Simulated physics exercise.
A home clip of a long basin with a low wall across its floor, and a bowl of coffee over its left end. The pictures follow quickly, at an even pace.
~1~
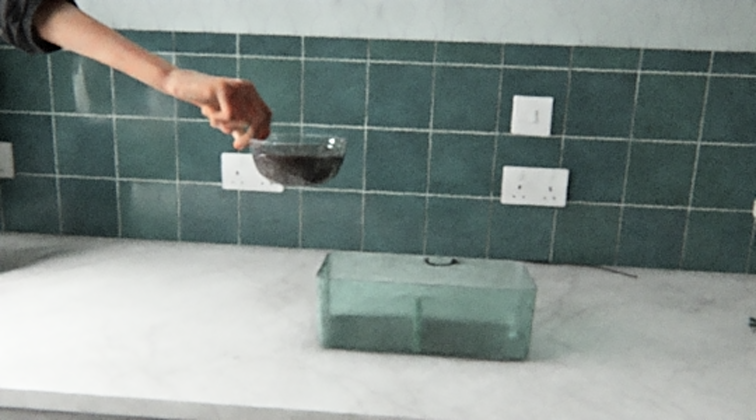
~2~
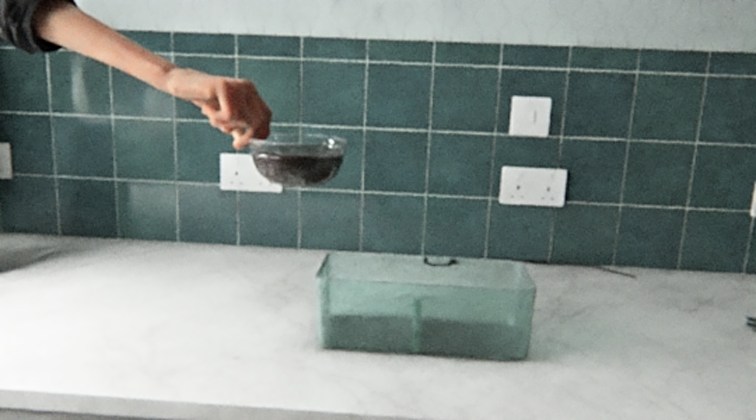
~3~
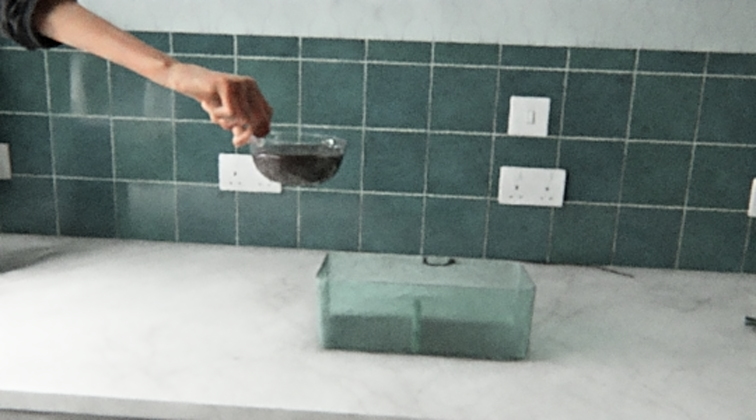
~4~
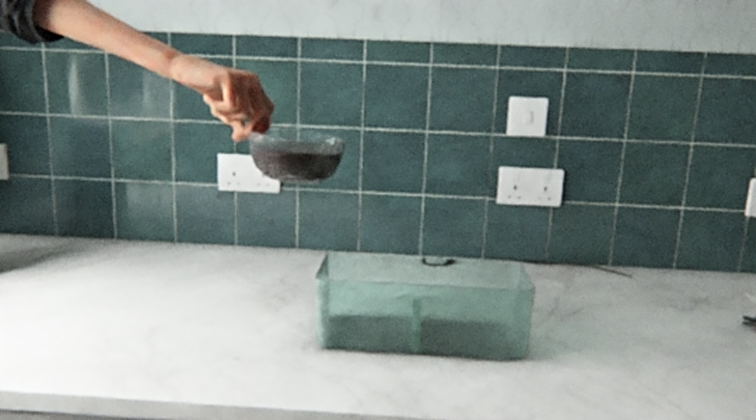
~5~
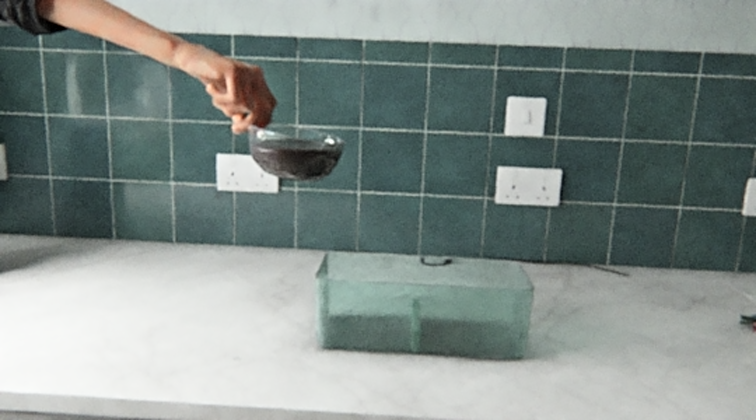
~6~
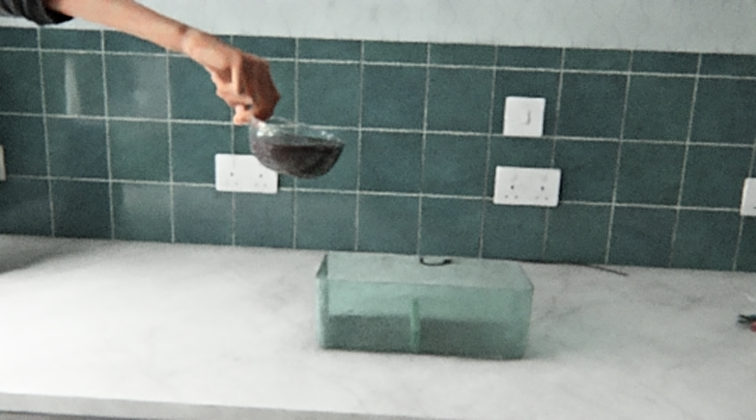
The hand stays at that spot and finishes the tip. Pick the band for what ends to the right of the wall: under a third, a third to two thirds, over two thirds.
It comes to from a third to two thirds.
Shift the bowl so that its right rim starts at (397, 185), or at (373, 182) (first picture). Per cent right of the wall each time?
Near 90 % and 85 %.
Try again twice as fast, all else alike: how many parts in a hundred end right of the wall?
Some 65 per cent.
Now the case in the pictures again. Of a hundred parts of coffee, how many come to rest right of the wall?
Some 50 per cent.
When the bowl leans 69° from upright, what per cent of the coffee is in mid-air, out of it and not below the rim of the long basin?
It comes to 45 per cent or so.
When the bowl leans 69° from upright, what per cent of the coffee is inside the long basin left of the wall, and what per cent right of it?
Some 10 per cent left and 0 right.
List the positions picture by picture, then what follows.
In the first picture, tilt 0°; pouring edge (346, 143); surface from (256, 149) to (343, 153); the long basin's rim runs from (323, 265) to (530, 277); the wall's top is at (418, 314).
In the second picture, tilt 1°; pouring edge (345, 143); surface from (255, 149) to (343, 153).
In the third picture, tilt 3°; pouring edge (345, 144); surface from (256, 148) to (342, 152).
In the fourth picture, tilt 6°; pouring edge (345, 144); surface from (255, 146) to (342, 150).
In the fifth picture, tilt 10°; pouring edge (344, 144); surface from (254, 142) to (341, 147).
In the sixth picture, tilt 15°; pouring edge (344, 145); surface from (254, 138) to (342, 144).
A moment on, the bowl is tipped part way and 45 per cent is still to pour, 8 is left of the wall and 0 right of it.
Next, the bowl is tipped right over and 2 per cent is still to pour, 31 is left of the wall and 47 right of it.
Then the bowl is tipped right over and 0 per cent is still to pour, 47 is left of the wall and 51 right of it.
Later the bowl is tipped right over and 0 per cent is still to pour, 46 is left of the wall and 51 right of it.
In the end 46 per cent lies left of the wall, 51 right of it and 3 outside.
